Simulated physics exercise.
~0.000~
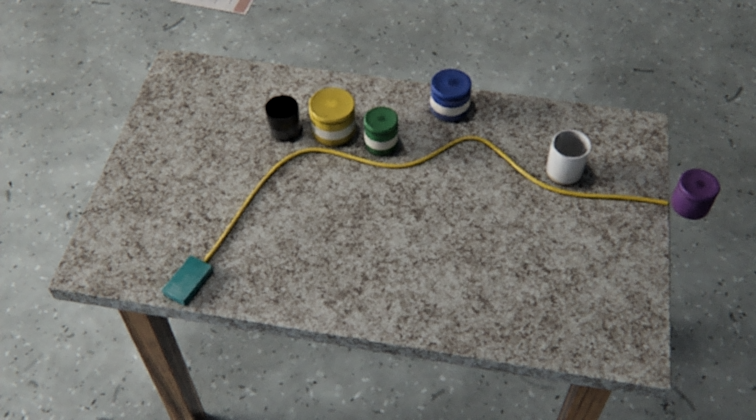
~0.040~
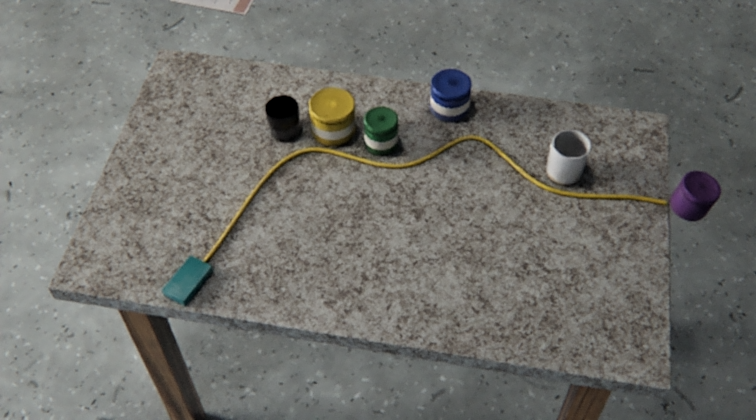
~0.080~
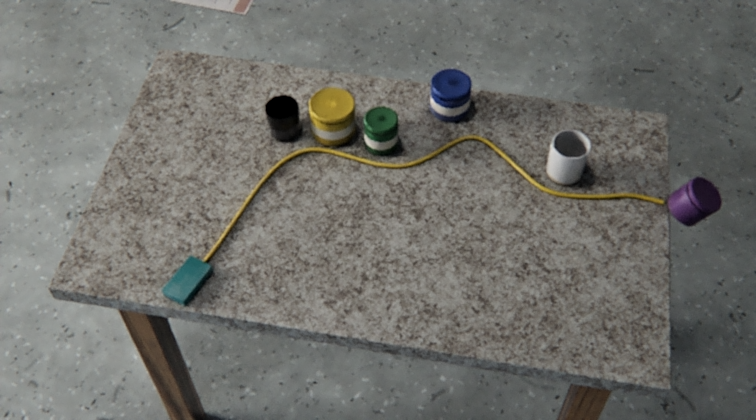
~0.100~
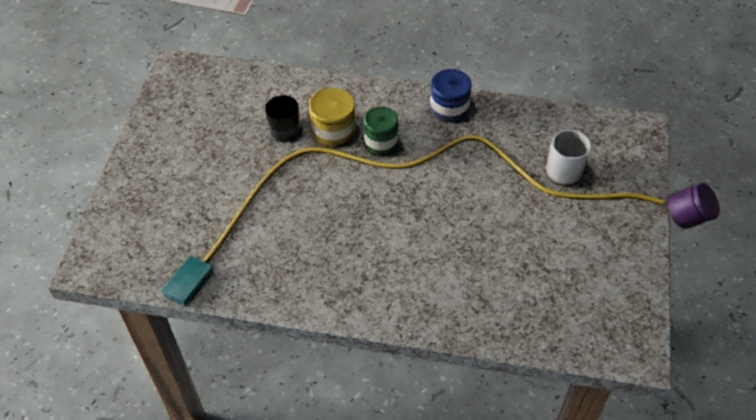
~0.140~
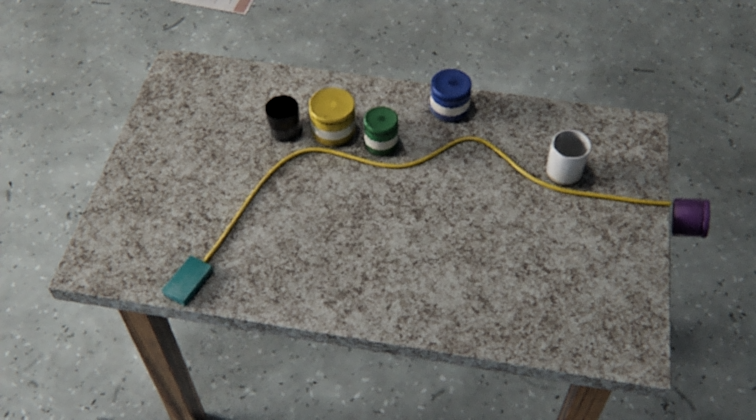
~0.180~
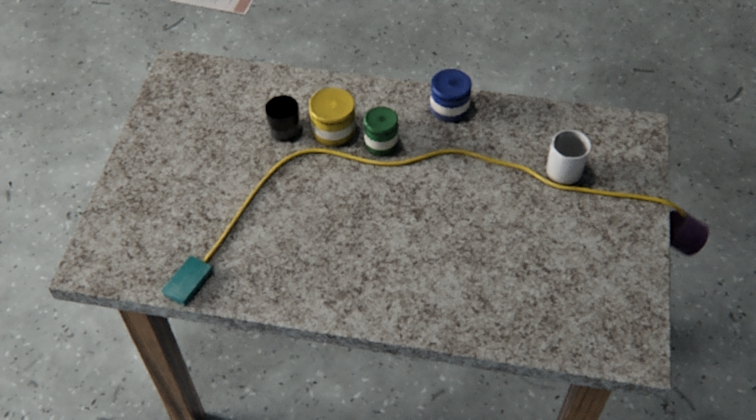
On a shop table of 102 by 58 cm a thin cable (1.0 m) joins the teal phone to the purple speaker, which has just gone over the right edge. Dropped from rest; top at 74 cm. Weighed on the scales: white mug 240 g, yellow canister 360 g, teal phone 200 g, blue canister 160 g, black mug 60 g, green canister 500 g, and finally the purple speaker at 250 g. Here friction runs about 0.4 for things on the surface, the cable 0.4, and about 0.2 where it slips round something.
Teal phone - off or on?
On.
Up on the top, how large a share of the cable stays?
About 35 per cent.
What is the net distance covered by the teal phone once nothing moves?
The teal phone ends up about 45 cm from its start.
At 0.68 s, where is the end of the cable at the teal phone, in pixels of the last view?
At about (356, 280).
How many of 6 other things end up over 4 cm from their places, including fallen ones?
The total comes out at 1.
By 0.4 s, the cable's tail end at (248, 303); teal phone 10 cm off its start, purple speaker over the edge.
By 0.7 s, the cable's tail end at (356, 280); teal phone 24 cm off its start, purple speaker over the edge.
By 0.9 s, the cable's tail end at (456, 260); teal phone 41 cm off its start at (432, 259), purple speaker over the edge.
By 1.2 s, the cable's tail end at (468, 260); teal phone 43 cm off its start, purple speaker over the edge.
By 2.4 s, the cable's tail end at (468, 260); teal phone 43 cm off its start at (443, 259), purple speaker over the edge.
